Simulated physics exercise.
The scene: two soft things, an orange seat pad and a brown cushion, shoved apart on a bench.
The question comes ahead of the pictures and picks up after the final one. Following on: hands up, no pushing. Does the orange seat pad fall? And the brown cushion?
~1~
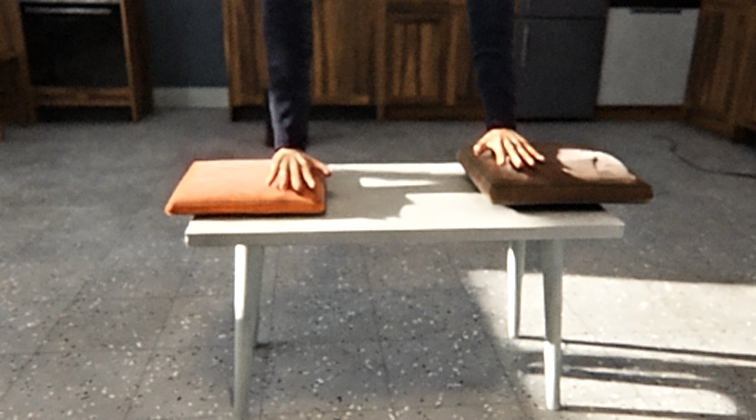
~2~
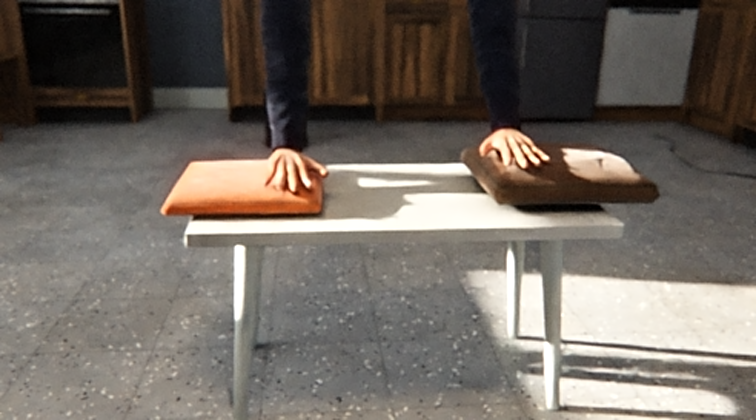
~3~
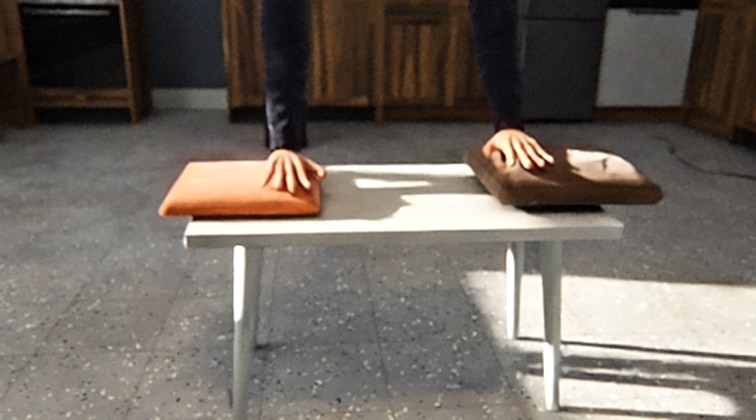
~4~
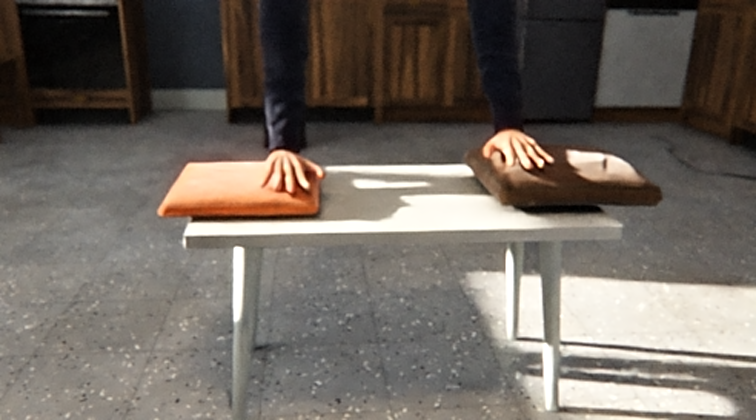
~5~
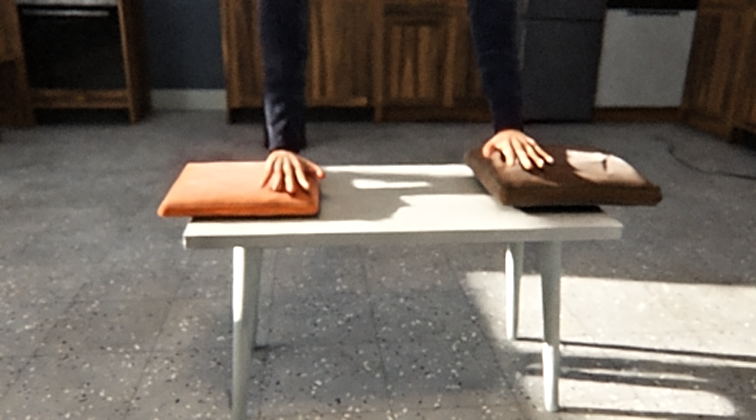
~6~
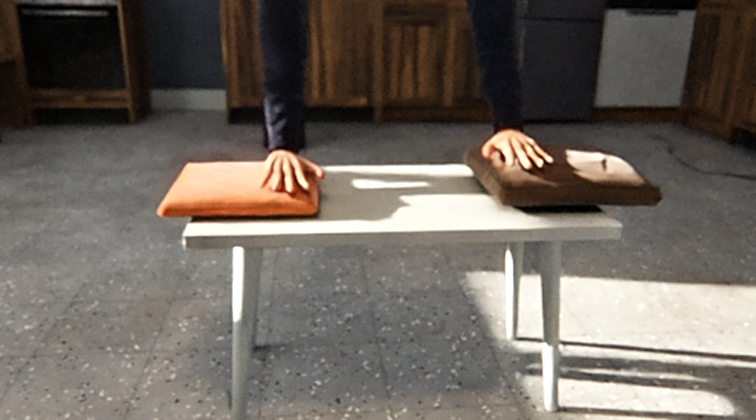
Outcome: The orange seat pad is still on it. The brown cushion is still on it.
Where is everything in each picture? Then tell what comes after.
The first frame shows seat pad tip (177, 197); cushion tip (632, 184).
The second frame shows seat pad tip (174, 198); cushion tip (637, 184).
The third frame shows seat pad tip (172, 199); cushion tip (640, 186).
The fourth frame shows seat pad tip (170, 199); cushion tip (640, 187).
The fifth frame shows seat pad tip (170, 200); cushion tip (640, 187).
The sixth frame shows seat pad tip (170, 200), a small part past the edge; cushion tip (640, 187), about a third past the edge.
Then, 0.50 s after the last picture, seat pad lying still; cushion lying still.
At rest, seat pad lying still; cushion lying still. The orange seat pad stays up there and the brown cushion remains on top.
